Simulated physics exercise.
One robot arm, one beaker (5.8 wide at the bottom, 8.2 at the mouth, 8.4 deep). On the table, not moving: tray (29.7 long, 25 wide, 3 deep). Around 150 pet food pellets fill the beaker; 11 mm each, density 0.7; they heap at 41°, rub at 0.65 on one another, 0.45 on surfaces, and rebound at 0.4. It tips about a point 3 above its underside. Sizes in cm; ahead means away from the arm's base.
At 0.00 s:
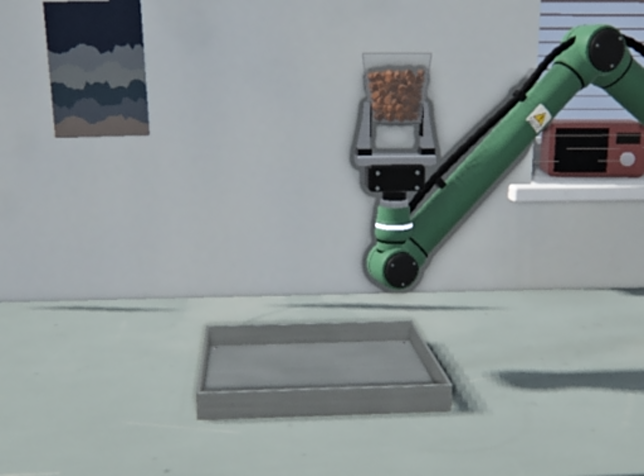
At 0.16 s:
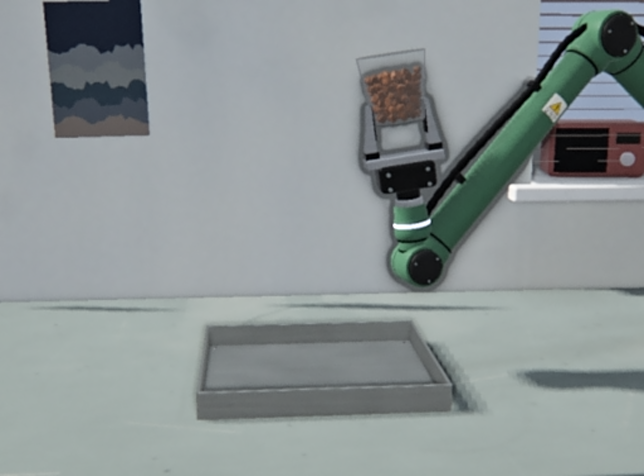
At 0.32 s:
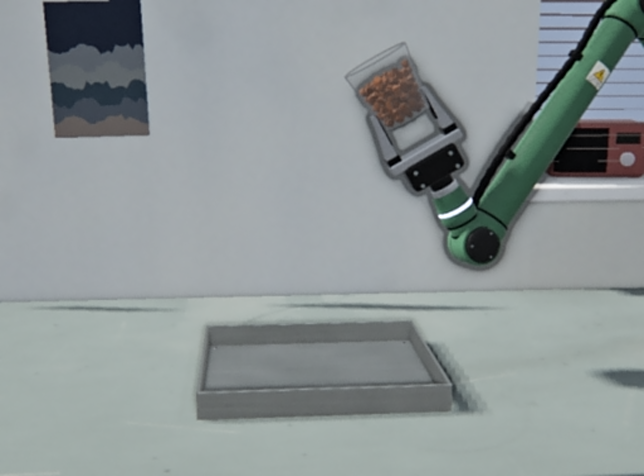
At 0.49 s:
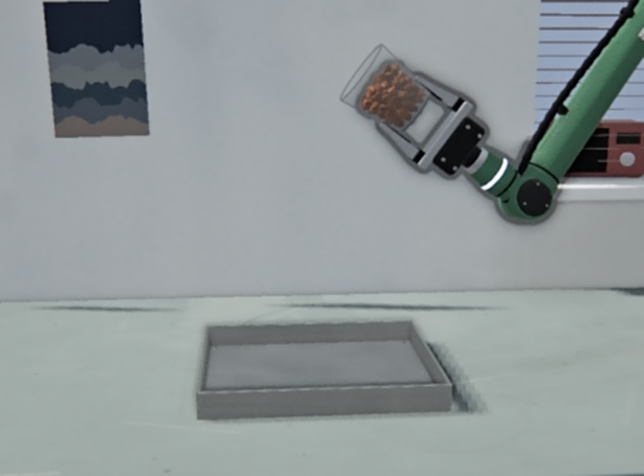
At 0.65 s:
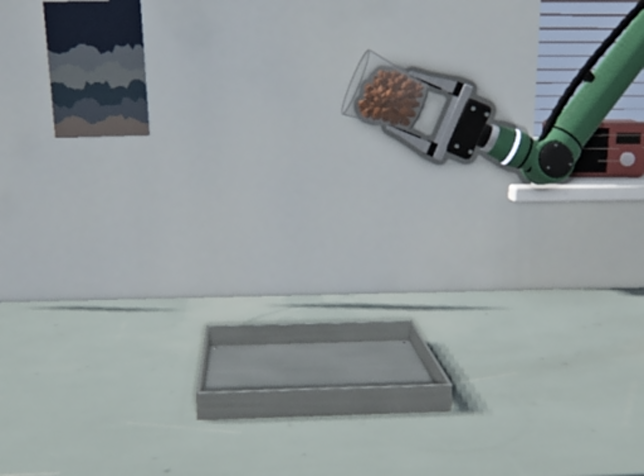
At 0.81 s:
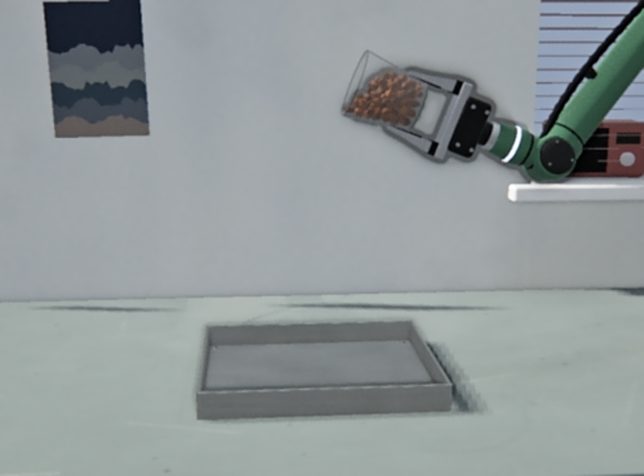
Above a table, a green robot arm tilts a beaker of brown pellets leftward.
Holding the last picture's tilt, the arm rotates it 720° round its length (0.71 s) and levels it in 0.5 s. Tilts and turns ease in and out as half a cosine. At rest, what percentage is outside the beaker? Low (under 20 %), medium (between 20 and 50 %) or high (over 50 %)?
Answer: Low; under 20 % of the pet food pellets finish outside the beaker.
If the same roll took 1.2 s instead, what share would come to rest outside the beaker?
In that case some 5 per cent.
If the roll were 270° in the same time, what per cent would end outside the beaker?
It would be near 0 per cent.
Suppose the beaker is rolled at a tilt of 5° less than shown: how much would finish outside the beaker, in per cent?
In that case some 0 per cent.
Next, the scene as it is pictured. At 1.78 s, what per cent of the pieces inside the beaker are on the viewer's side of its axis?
Roughly 50 per cent.
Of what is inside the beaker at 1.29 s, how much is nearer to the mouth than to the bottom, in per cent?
About 40 per cent.
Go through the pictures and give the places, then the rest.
In the first frame, the beaker middle at (396, 89), upright; upper third of the load around (396, 80), from x 370 to 420, top at y 75; 152 in the beaker.
In the second frame, the beaker middle at (395, 89), tipped 8°; upper third of the load around (395, 81), from x 370 to 420, top at y 70.
In the third frame, the beaker middle at (392, 91), tipped 30°; upper third of the load around (394, 81), from x 365 to 420, top at y 65.
In the fourth frame, the beaker middle at (389, 93), tipped 53°; upper third of the load around (392, 84), from x 365 to 420, top at y 70.
In the fifth frame, the beaker middle at (387, 95), tipped 68°; upper third of the load around (391, 86), from x 365 to 420, top at y 75.
In the sixth frame, the beaker middle at (387, 96), tipped 69°; upper third of the load around (392, 86), from x 350 to 420, top at y 75; 152 in the beaker.
After 1.29 s, tipped 69°, highest piece 41 above the table; 152 in the beaker.
After 1.78 s, tipped 33°, highest piece 40 above the table; 150 in the beaker, 1 in the tray, 1 on the table or floor.
After 2.22 s, upright, highest piece 42 above the table; 150 in the beaker, 1 in the tray, 1 on the table or floor.
After 2.92 s, upright, highest piece 42 above the table; 150 in the beaker, 1 in the tray, 1 on the table or floor.
In the end, 150 in the beaker, 1 in the tray, 1 on the table or floor. That is 1 % outside the beaker.
